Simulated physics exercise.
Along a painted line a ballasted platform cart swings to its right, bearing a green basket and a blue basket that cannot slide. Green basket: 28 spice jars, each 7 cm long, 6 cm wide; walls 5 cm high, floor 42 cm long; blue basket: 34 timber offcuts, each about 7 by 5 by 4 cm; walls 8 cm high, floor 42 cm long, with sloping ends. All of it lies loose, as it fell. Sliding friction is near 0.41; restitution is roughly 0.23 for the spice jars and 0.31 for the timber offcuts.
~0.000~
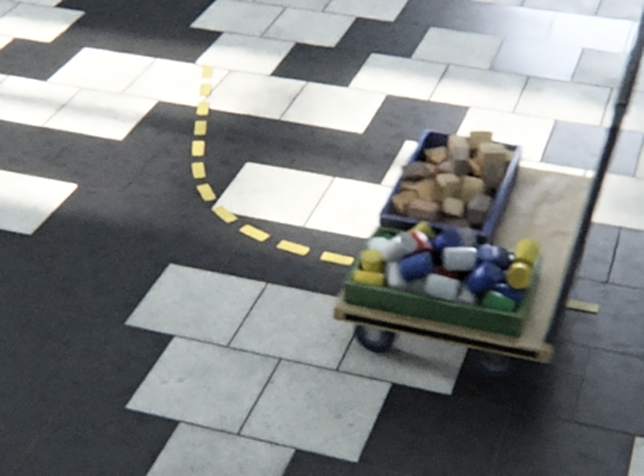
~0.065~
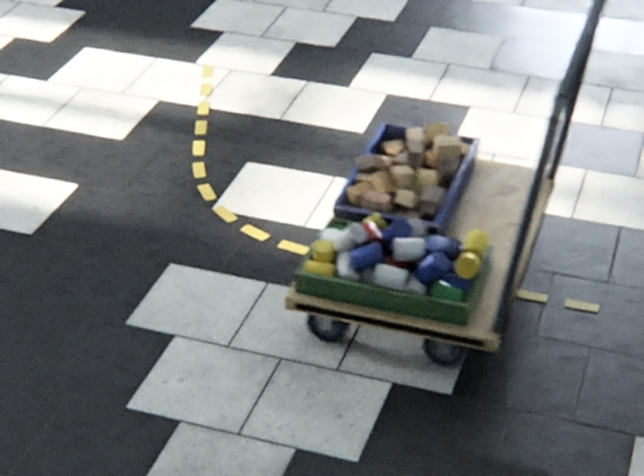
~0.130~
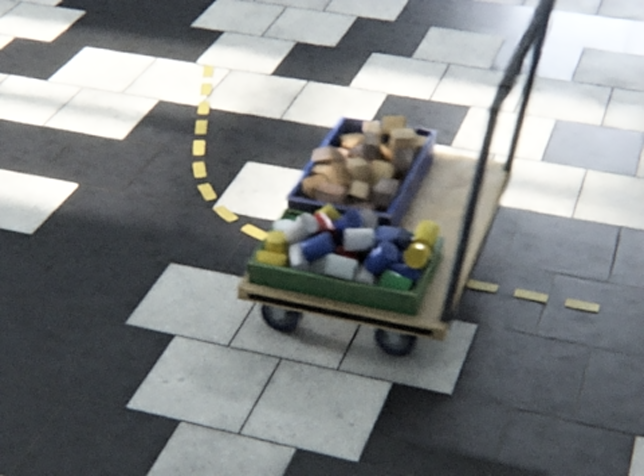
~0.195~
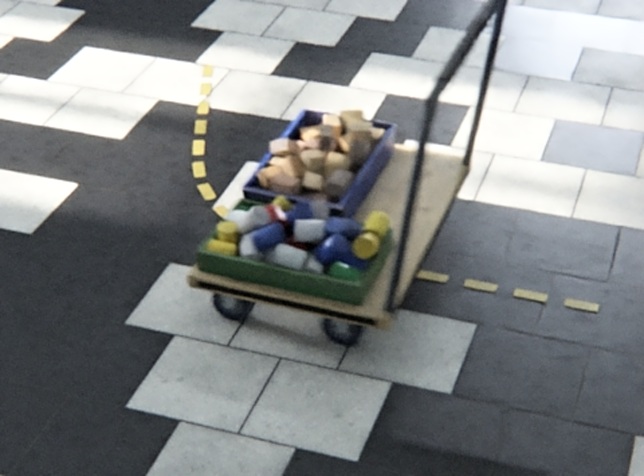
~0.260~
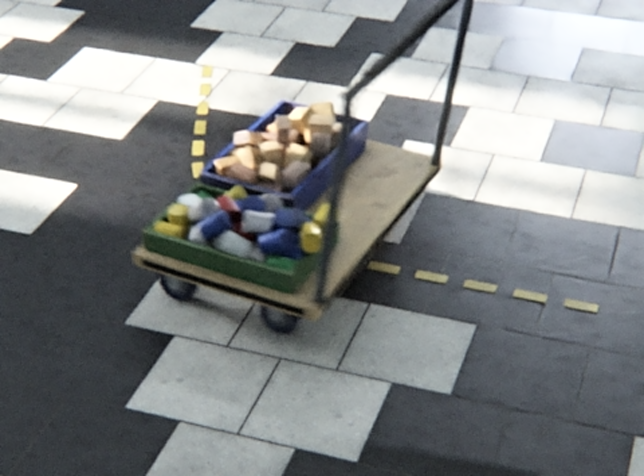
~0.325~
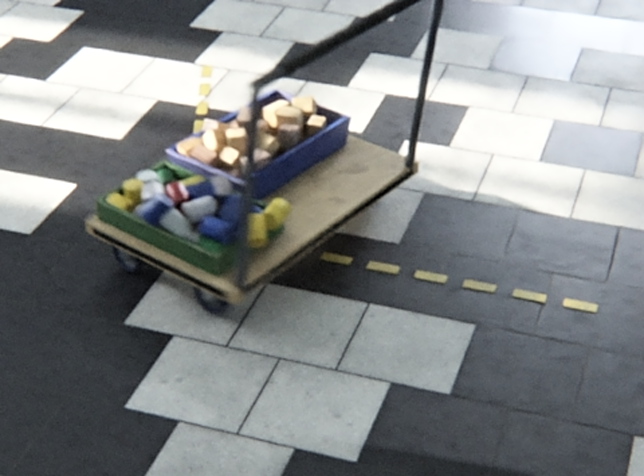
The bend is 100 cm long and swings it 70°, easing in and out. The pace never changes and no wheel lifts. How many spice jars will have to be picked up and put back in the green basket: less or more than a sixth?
The green basket loses more than one in six of its spice jars.
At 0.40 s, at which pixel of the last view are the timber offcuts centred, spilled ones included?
Around (225, 130).
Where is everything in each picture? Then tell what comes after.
In the first picture (each is followed by its nearest rim corner in this view, unless another is named), green basket, (517, 315); blue basket (by its farthest rim corner), (426, 130); 0° round, 0 cm rolled; none out.
The second picture shows green basket, (464, 304); blue basket, (385, 123); 0° round, 13 cm rolled.
The third picture shows green basket, (412, 294); blue basket, (343, 116); 0° round, 26 cm rolled.
The fourth picture shows green basket, (357, 284); blue basket, (305, 109); 1° round, 39 cm rolled.
The fifth picture shows green basket, (288, 273); blue basket, (284, 100); 8° round, 53 cm rolled.
The sixth picture shows green basket, (213, 254); blue basket, (276, 90); 19° round, 66 cm rolled; 2 out, the lowest jar at (254, 230).
After 0.40 s, green basket 25 in, 3 out and blue basket 34 in, 0 out.
After 0.50 s, green basket 21 in, 7 out and blue basket 34 in, 0 out.
After 0.65 s, green basket 19 in, 9 out and blue basket 34 in, 0 out.
Final count (at 1.10 s), green basket 17 in, 11 out and blue basket 34 in, 0 out. Asked share, 11 of 28, 39 per cent.
